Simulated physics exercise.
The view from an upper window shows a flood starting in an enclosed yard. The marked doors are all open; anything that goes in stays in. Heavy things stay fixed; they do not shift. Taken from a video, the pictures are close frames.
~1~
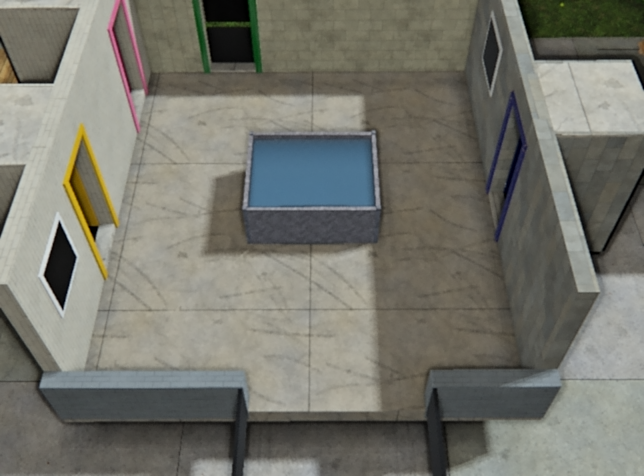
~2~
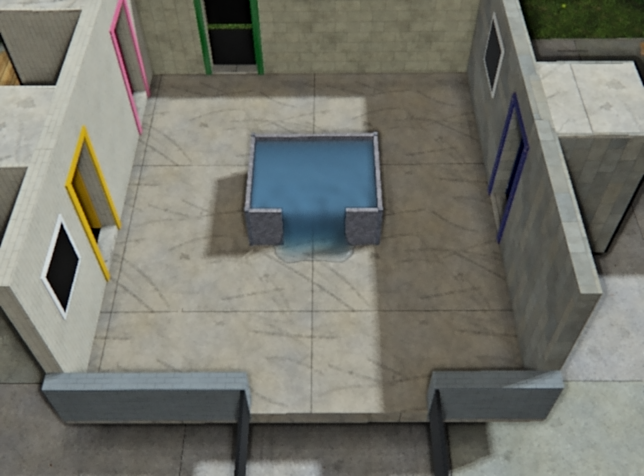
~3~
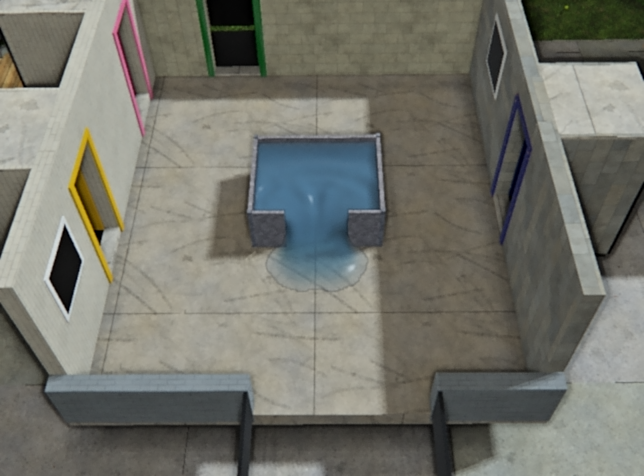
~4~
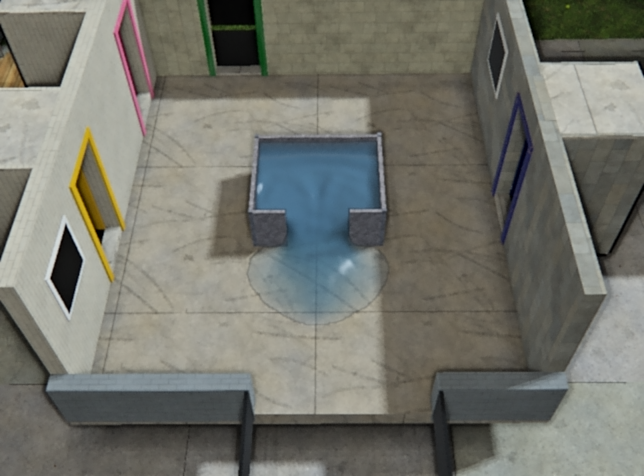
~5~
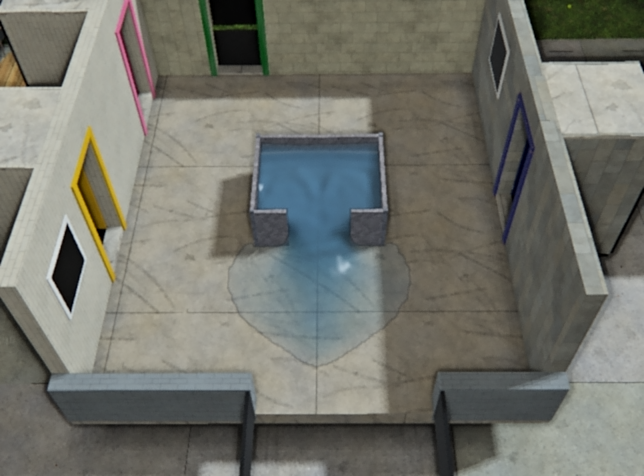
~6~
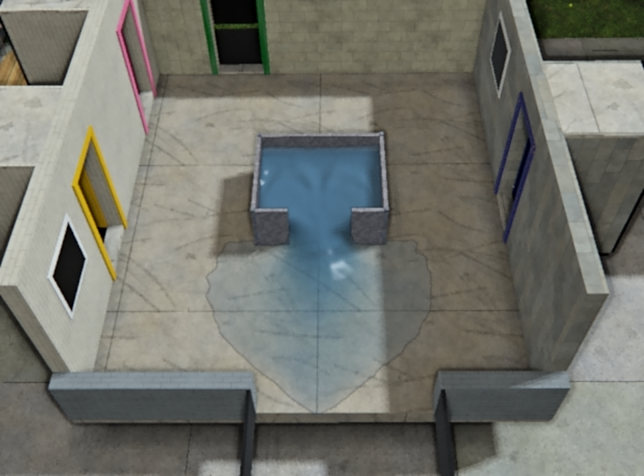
Water pours through a gap in the near side of a raised grey tank in a walled concrete yard, seen from a high window looking down. Pink and yellow door surrounds line the left wall, a green one stands at the back and a blue one at the right, with low grey walls in front. The tank's blue water lies still, then gushes out and spreads towards the viewer in a widening, thinning sheet.
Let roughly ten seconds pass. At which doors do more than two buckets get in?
In order: Blue door: Not over the line on that one; pink door: Not over the line on that one; green door: Not over the line on that one; yellow door: Not over the line on that one.
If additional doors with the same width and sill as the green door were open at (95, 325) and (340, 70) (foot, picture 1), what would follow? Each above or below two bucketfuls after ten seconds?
Door by door: Ends up above, then ends up below.
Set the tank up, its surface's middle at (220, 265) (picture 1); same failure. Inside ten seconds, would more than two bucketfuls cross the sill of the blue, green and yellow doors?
Blue door stays within it; green door exceeds it; yellow door stays within it.
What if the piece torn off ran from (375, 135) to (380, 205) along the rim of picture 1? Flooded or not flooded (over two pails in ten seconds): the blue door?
Blue door: Over the line.
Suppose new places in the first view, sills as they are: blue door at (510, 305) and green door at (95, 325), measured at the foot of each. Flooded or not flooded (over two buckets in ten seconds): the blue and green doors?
Result - blue: Remains below the limit; green: Crosses the limit.
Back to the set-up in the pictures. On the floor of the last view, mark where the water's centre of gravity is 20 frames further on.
Somewhere near (308, 267).
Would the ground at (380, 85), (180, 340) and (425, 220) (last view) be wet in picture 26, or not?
In turn, the points end up high and dry, soaked and high and dry.
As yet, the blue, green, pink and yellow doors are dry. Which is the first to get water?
It's the yellow one.
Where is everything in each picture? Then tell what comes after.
In the first picture, still water in the water tank at (312, 173).
In the second picture, water pours out at (314, 233) and has run to (280, 252).
In the third picture, water pours out at (317, 235) and has run to (286, 282).
In the fourth picture, water pours out at (318, 235) and has run to (301, 318).
In the fifth picture, water pours out at (319, 234) and has run to (310, 358).
In the sixth picture, water pours out at (320, 233) and has run to a hidden place.
A moment on, water covers 25 % of the floor; the blue door not reached, the pink door not reached, the green door not reached, the yellow door not reached.
Next, water covers 30 % of the floor; the blue door not reached, the pink door not reached, the green door not reached, the yellow door not reached.
Then, water covers 40 % of the floor; the blue door not reached, the pink door not reached, the green door not reached, the yellow door wet at the sill, nothing in.
Later, water covers 75 % of the floor; the blue door wet at the sill, nothing in, the pink door wet at the sill, nothing in, the green door not reached, the yellow door wet at the sill, nothing in.
In the end, water covers 90 % of the floor; the blue door wet at the sill, nothing in, the pink door wet at the sill, nothing in, the green door under two buckets in, the yellow door wet at the sill, nothing in.
